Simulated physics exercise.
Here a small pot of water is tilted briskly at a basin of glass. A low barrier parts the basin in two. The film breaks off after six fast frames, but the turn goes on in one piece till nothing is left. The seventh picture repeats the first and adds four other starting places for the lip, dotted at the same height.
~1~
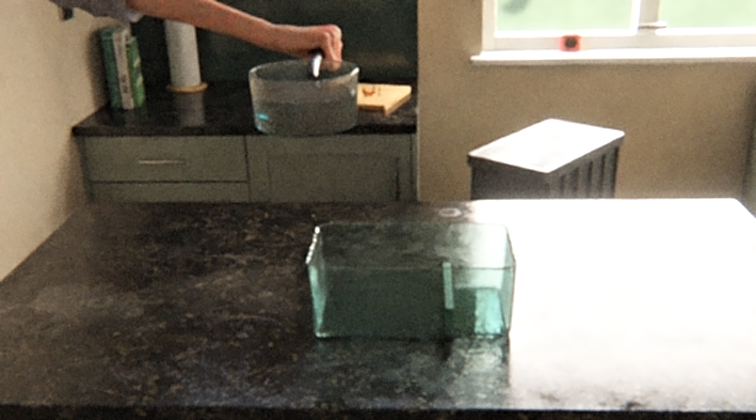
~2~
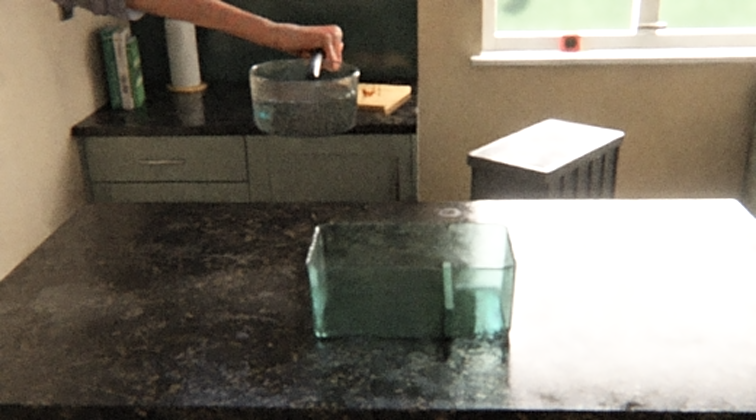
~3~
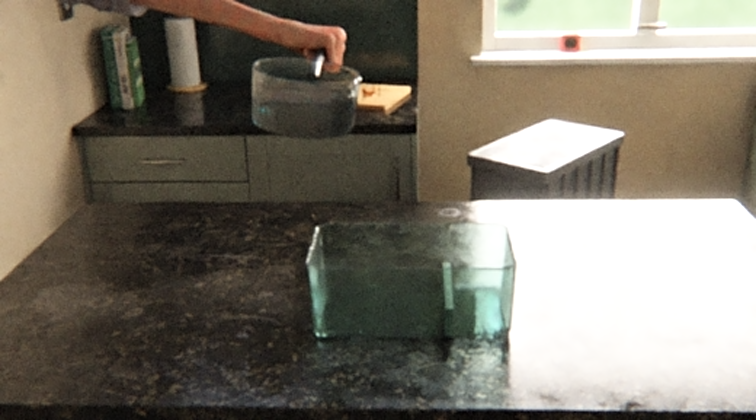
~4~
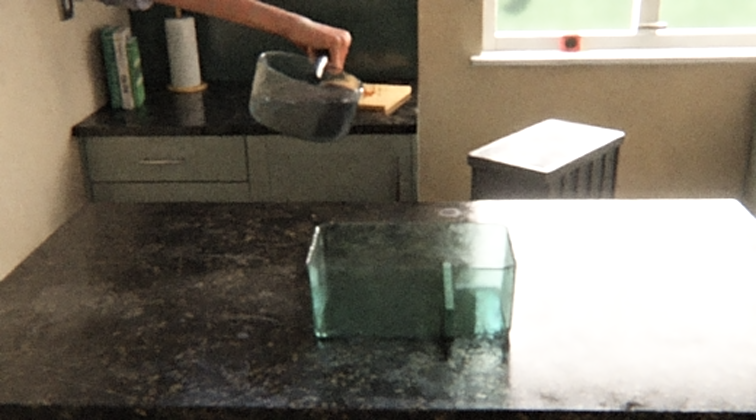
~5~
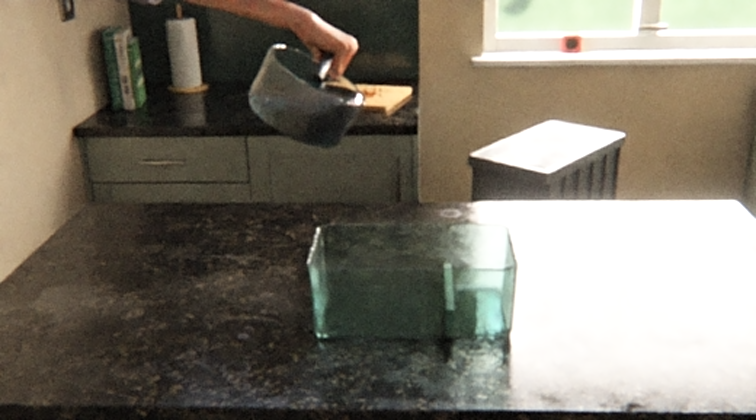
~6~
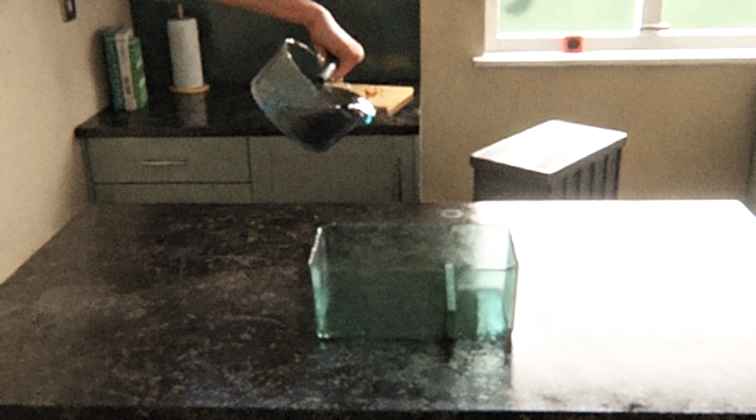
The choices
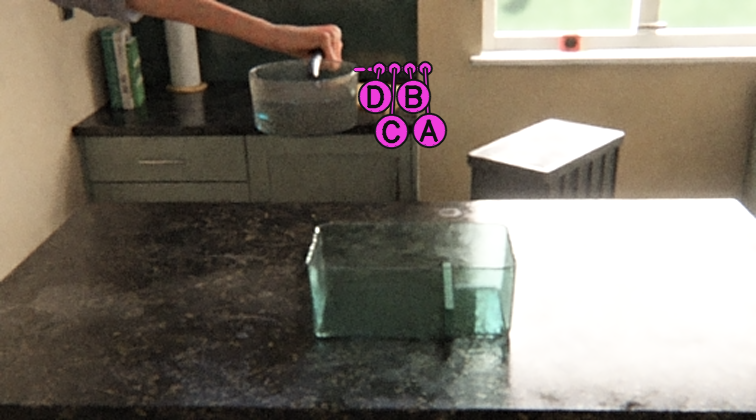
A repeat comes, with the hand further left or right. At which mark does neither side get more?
Place B.
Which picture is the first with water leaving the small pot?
In picture 6.
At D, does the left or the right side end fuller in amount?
More ends on the left.
On the marked copy, A at (425, 68); B at (409, 68); C at (394, 69); D at (379, 69).
If A is chosen, about 36 % ends left of the wall and 60 % right of it; 5 % is lost outside.
If B is chosen, about 49 % ends left of the wall and 46 % right of it; 5 % is lost outside.
If C is chosen, about 66 % ends left of the wall and 30 % right of it; 4 % is lost outside.
If D is chosen, about 83 % ends left of the wall and 12 % right of it; 5 % is lost outside.
